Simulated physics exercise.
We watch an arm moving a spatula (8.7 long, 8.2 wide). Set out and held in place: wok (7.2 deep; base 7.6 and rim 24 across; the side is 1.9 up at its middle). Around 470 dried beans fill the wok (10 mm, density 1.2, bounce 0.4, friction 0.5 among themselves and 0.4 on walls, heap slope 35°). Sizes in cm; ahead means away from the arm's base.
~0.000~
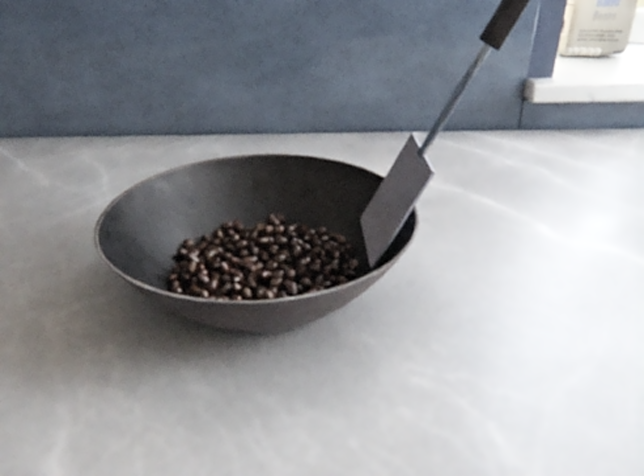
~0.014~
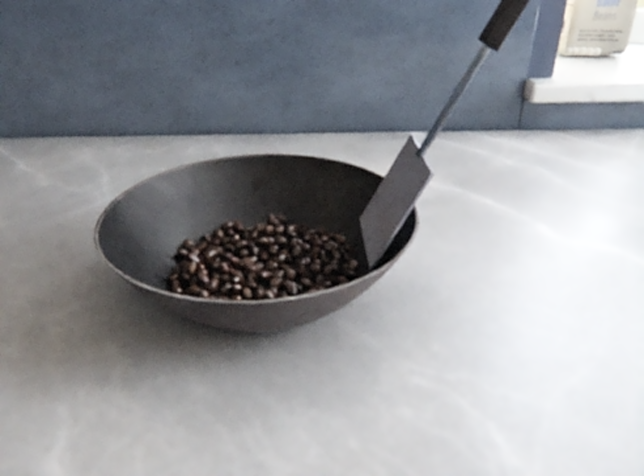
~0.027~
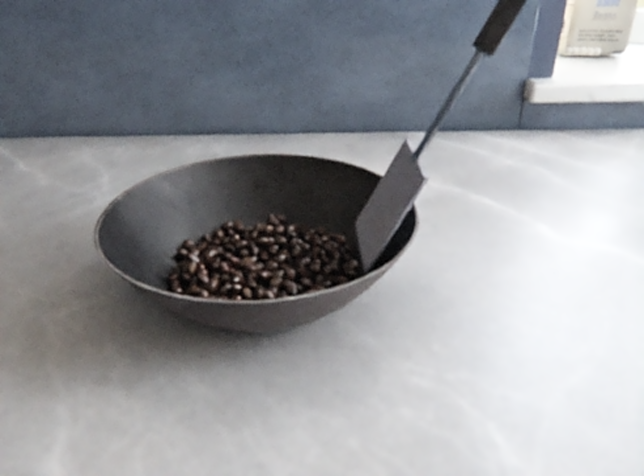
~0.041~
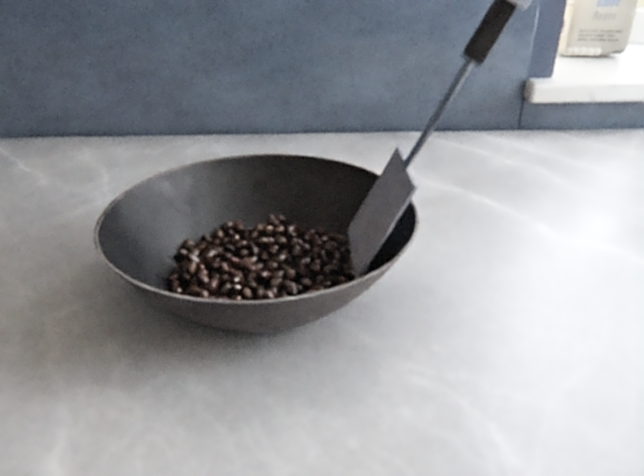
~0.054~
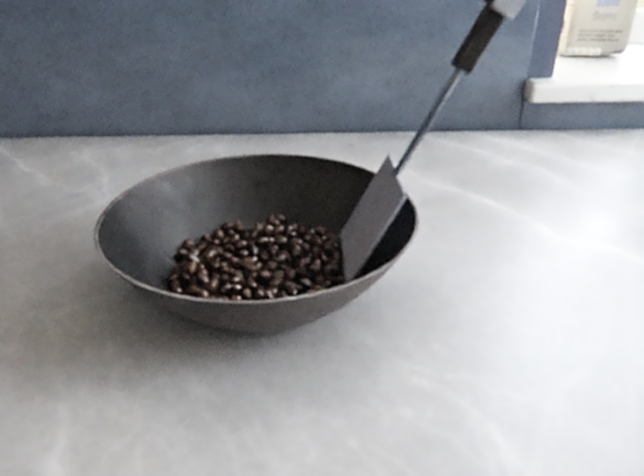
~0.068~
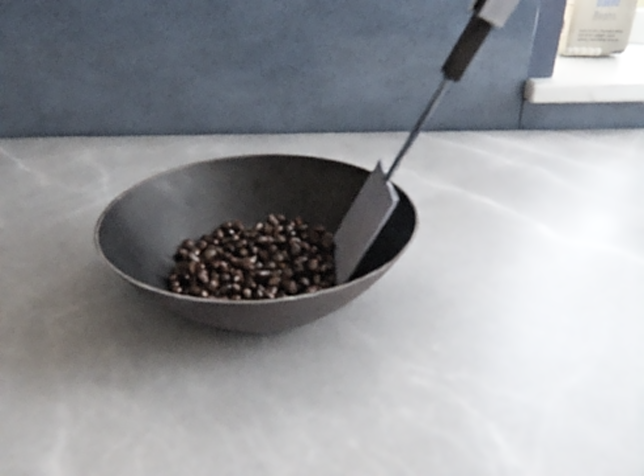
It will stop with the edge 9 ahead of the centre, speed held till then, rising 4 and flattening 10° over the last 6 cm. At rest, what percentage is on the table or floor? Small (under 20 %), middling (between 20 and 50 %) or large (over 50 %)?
On the table or floor the share is middling, between 20 and 50 %.
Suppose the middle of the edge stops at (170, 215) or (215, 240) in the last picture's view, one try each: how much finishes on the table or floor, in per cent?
About 10 and 0 per cent.
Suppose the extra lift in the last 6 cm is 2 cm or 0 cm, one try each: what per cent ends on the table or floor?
About 40 and 40 per cent.
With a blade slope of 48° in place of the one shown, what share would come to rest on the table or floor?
In that case some 30 per cent.
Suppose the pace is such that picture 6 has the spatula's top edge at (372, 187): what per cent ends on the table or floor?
Some 40 per cent.
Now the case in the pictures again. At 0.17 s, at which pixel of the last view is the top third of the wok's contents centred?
At about (198, 251).
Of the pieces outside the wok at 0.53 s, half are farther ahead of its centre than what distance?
Some 18 cm.
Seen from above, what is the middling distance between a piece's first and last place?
Roughly 5 cm.
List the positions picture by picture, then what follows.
In the first frame, spatula top edge at (423, 151), sloping 63°; upper third of the load around (262, 261), from x 175 to 355, top at y 220; 473 in the wok.
In the second frame, spatula top edge at (422, 152), sloping 63°; upper third of the load around (262, 261), from x 175 to 355, top at y 220.
In the third frame, spatula top edge at (417, 156), sloping 63°; upper third of the load around (262, 261), from x 175 to 355, top at y 220.
In the fourth frame, spatula top edge at (407, 164), sloping 63°; upper third of the load around (262, 261), from x 175 to 355, top at y 220.
In the fifth frame, spatula top edge at (398, 172), sloping 63°; upper third of the load around (262, 261), from x 175 to 355, top at y 220.
In the sixth frame, spatula top edge at (388, 178), sloping 63°; upper third of the load around (266, 261), from x 175 to 355, top at y 220; 473 in the wok.
By 0.17 s, sloping 63°, highest piece 5 above the table; 473 in the wok.
By 0.28 s, sloping 59°, highest piece 9 above the table; 473 in the wok.
By 0.53 s, sloping 53°, highest piece 16 above the table; 325 in the wok, 80 on the table or floor, 68 on the blade or in flight.
By 1.58 s, sloping 53°, highest piece 6 above the table; 325 in the wok, 148 on the table or floor.
Final count, 325 in the wok, 148 on the table or floor. That is 31 % on the table or floor.
